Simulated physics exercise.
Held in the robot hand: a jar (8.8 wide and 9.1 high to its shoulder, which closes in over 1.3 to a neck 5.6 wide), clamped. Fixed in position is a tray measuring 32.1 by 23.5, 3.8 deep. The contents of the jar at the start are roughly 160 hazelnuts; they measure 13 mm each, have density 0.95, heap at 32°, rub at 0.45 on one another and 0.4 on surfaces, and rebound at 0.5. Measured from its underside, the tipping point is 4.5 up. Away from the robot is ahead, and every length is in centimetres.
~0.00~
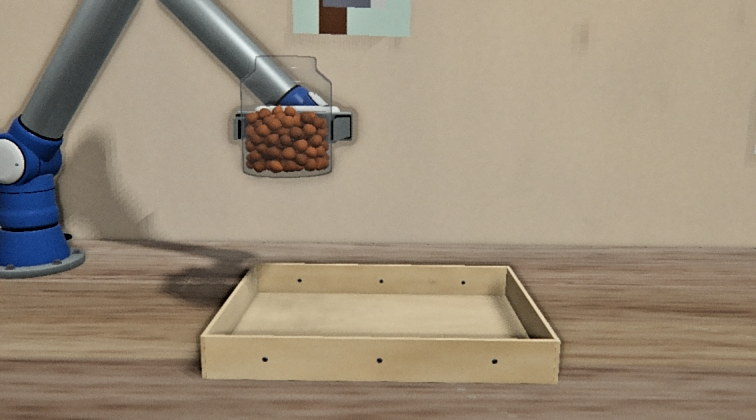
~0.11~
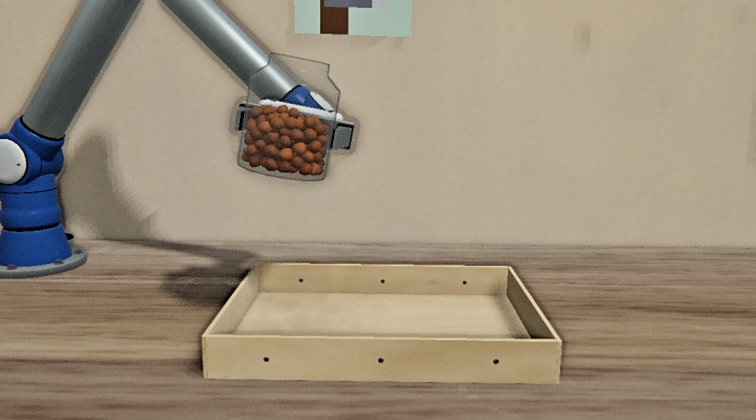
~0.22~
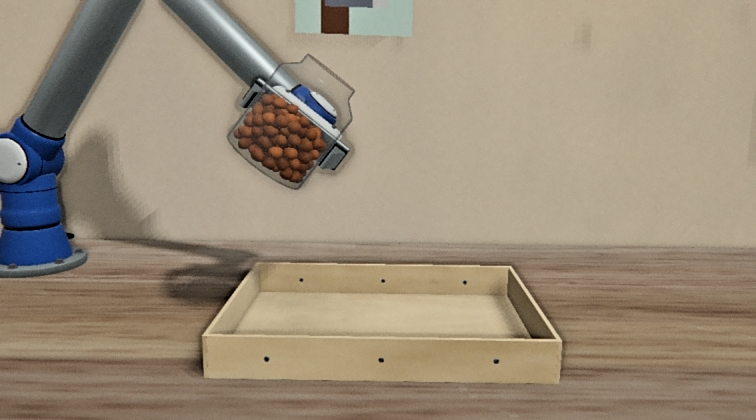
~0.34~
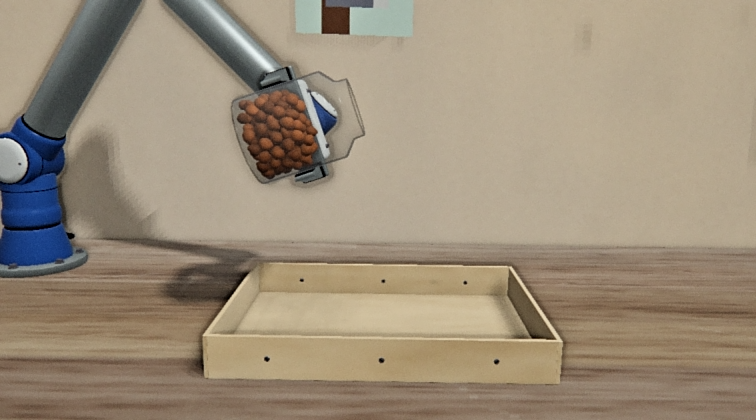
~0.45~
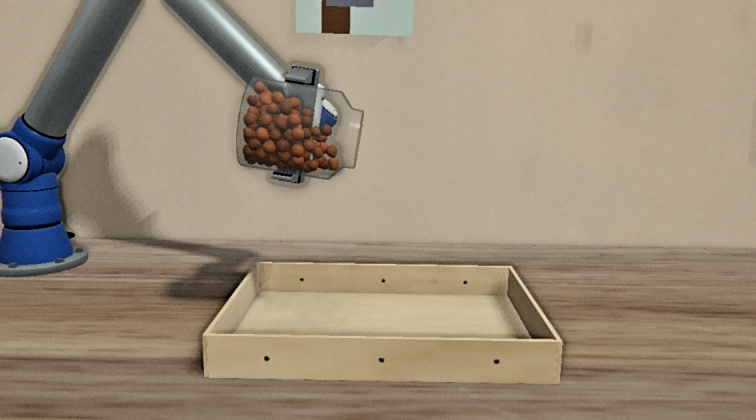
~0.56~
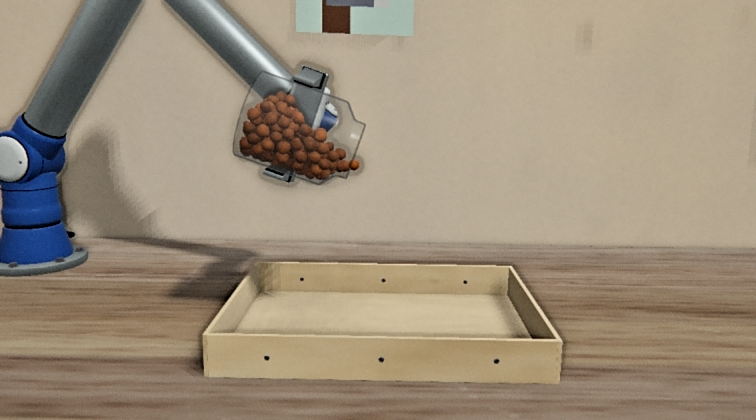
A robot arm with grey tubes and blue joints stands at the left of a wooden tabletop against a beige wall, seen from the front by a still camera. Its gripper holds a clear jar of reddish-brown nuts above an empty, pale wooden tray. The gripper rotates the jar clockwise until its neck points right and slightly downward, and the nuts shift toward the opening.
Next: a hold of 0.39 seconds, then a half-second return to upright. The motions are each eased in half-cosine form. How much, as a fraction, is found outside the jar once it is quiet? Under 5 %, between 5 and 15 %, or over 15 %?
Between 5 and 15 %.
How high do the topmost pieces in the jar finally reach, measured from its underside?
8.0 cm.
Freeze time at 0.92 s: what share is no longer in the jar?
10 % so far.
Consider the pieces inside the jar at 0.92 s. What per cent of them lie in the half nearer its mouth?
My estimate is some 50 per cent.
By 0.92 s, tipped 109°, highest piece 24 above the table; 148 in the jar, 10 in the tray, 2 in flight or on a rim.
By 1.27 s, tipped 30°, highest piece 26 above the table; 146 in the jar, 14 in the tray.
By 1.65 s, upright, highest piece 26 above the table; 146 in the jar, 14 in the tray.
By 2.35 s, upright, highest piece 26 above the table; 146 in the jar, 14 in the tray.
Final count, 146 in the jar, 14 in the tray. That is 9 % outside the jar.
